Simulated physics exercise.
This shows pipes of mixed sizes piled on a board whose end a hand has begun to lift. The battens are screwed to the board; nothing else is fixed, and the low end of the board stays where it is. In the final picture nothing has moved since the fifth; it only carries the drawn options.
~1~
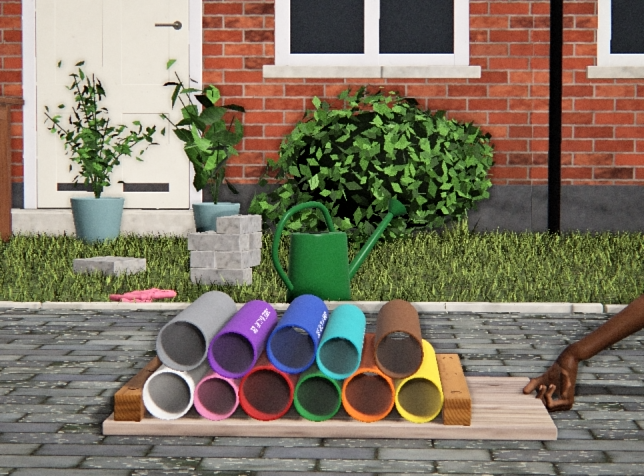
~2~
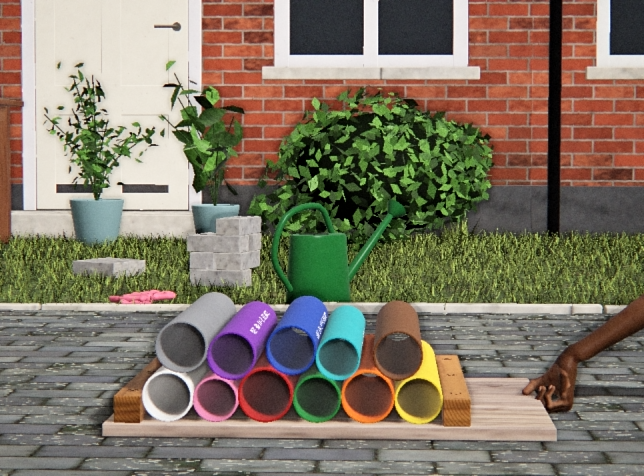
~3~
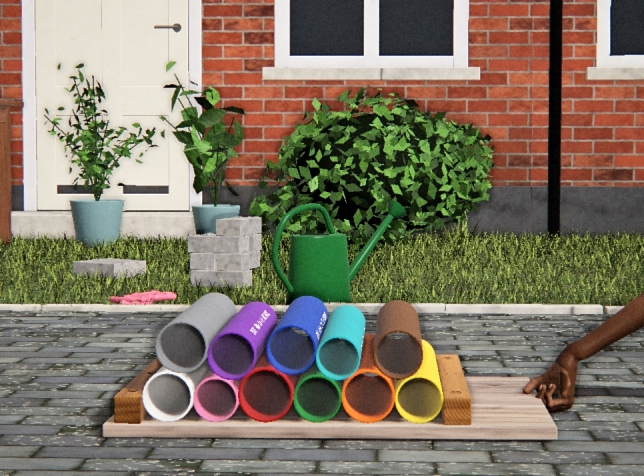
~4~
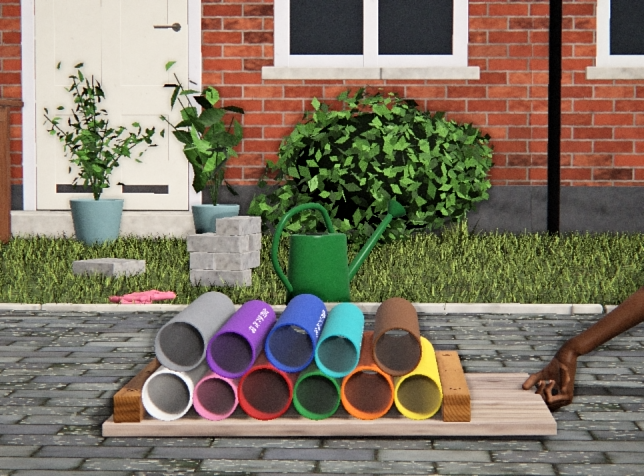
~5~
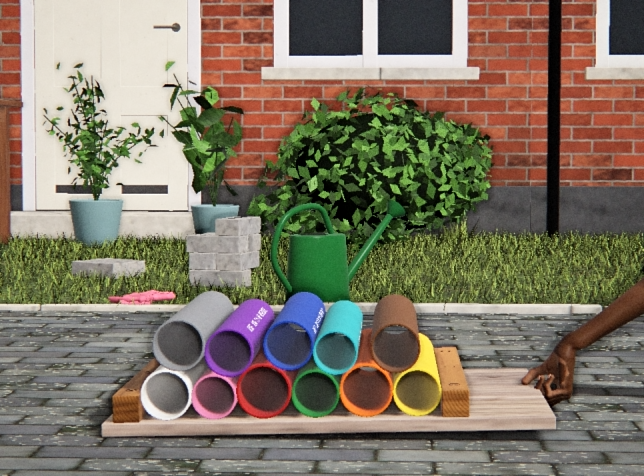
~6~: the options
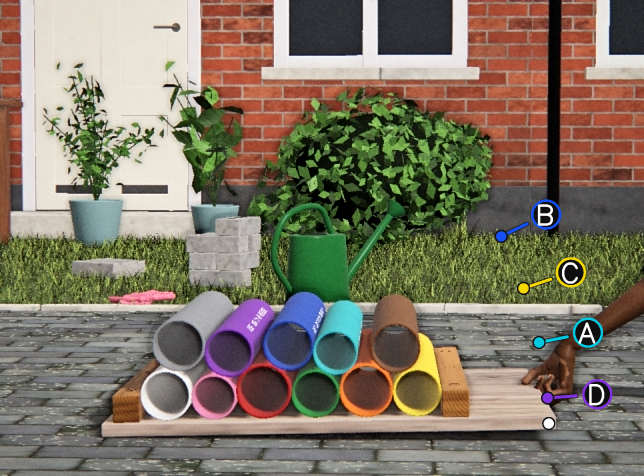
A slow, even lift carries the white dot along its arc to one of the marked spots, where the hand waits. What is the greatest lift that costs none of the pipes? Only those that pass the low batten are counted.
A is the limit.
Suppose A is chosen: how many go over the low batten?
At A the number is none.
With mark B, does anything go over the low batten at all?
At B: Yes.
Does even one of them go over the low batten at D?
No, at D.
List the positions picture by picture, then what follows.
In the first frame, white pipe (168, 395); pink pipe (216, 398); red pipe (266, 394).
In the second frame, red pipe (265, 395); green pipe (317, 399).
In the third frame, board (335, 392); orange pipe (368, 396); yellow pipe (419, 399); grey pipe (182, 347).
In the fourth frame, board (334, 390); white pipe (167, 395); pink pipe (215, 398).
In the fifth frame, board (333, 387); white pipe (166, 395); pink pipe (214, 397).
On the marked copy, A at (539, 342); B at (501, 236); C at (524, 288); D at (547, 398); the white dot at (549, 424).
Following A. Soon after the start, board at 11°.
Later, board at 12°.
In the end, board at 12°, none over the low batten.
As for the rest, B two over the low batten (purple, grey); C one over the low batten (grey); D none over the low batten.
